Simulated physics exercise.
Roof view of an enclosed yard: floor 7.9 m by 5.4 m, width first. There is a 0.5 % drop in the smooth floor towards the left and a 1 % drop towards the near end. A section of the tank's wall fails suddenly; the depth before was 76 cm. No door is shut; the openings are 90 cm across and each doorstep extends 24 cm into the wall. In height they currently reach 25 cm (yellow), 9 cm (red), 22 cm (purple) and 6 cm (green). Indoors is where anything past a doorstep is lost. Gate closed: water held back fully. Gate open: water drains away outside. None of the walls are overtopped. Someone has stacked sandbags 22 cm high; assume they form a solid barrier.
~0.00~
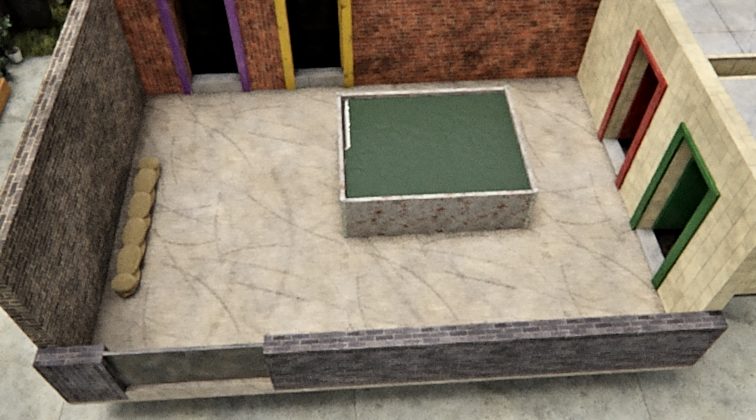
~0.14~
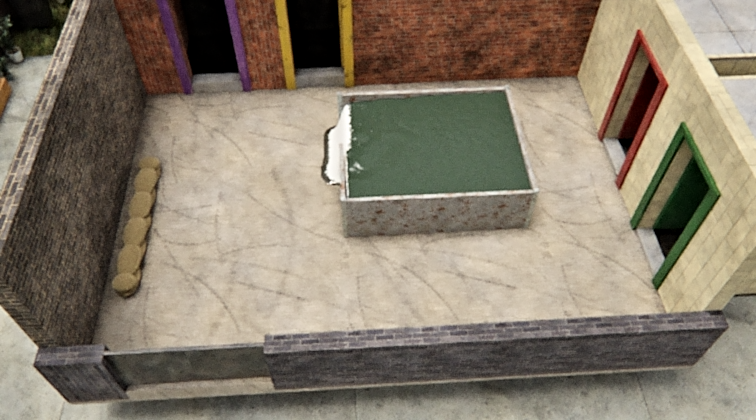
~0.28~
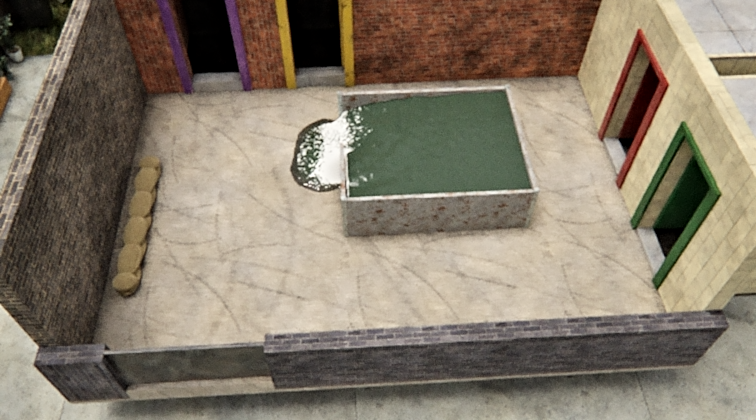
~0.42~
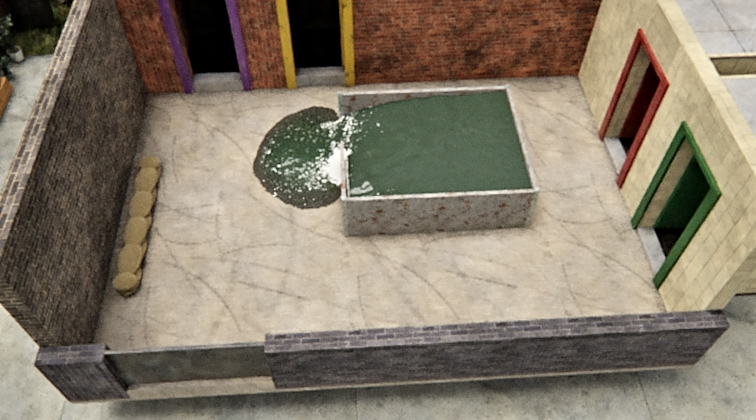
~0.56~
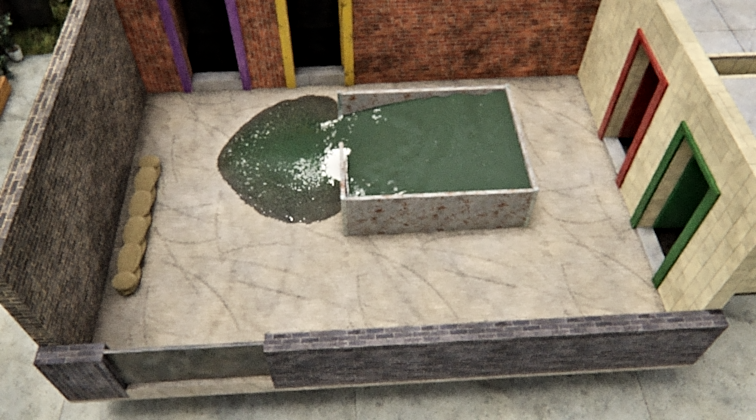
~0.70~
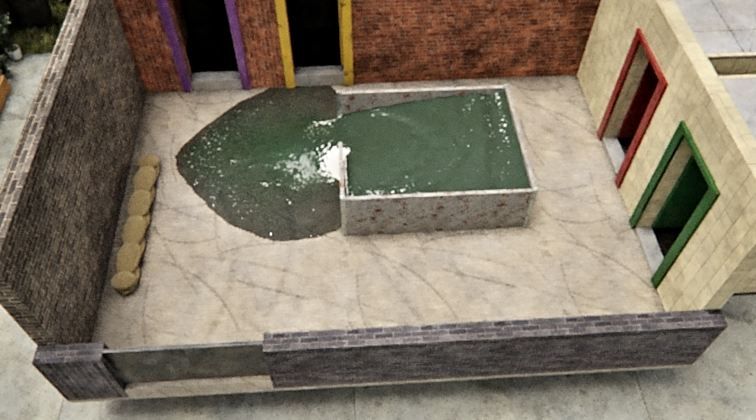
Green water burst through the left side of a raised tank in a walled yard, foaming white at the gap, then fanned out across the pale floor towards the stacked sandbags.
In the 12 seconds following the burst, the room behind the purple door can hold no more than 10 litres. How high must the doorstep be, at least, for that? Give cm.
About 28 cm.
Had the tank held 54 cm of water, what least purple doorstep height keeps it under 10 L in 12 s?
Minimum height: Approx. 18 cm.
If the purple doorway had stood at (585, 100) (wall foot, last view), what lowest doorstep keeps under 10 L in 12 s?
It needs about 8.0 cm.
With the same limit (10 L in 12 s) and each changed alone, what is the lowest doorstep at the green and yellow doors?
About 16 cm at green and about 8.5 cm at yellow.
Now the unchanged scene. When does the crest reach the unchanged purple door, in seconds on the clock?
At roughly 3.2 s.
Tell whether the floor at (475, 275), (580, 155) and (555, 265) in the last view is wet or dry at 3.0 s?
In order: Untouched, untouched, untouched.
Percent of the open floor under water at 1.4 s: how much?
Some 30 in a hundred.
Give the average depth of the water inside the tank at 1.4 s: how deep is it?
About 58 centimetres on average.
After 1.4 s water covers 30 % of the floor, deepest (42 cm) near (329, 150); 20 cm at the purple door, 0 litres in over its 22 cm doorstep.
After 3.0 s water covers 40 % of the floor, deepest (39 cm) near (137, 143); 30 cm at the purple door, 8 litres in over its 22 cm doorstep.
After 12.0 s water covers 95 % of the floor, deepest (17 cm) near (542, 323); 11 cm at the purple door, 35 litres in over its 22 cm doorstep.
At the purple door as built, the water arrived by 1.0 s and peaked near 31 cm at 3.2 s.
Run again over the same 12 s with other heights there, 26 litres in over 23.5 cm, 4 litres over 32 cm. The limit of 10 litres is kept from about 28 cm up.
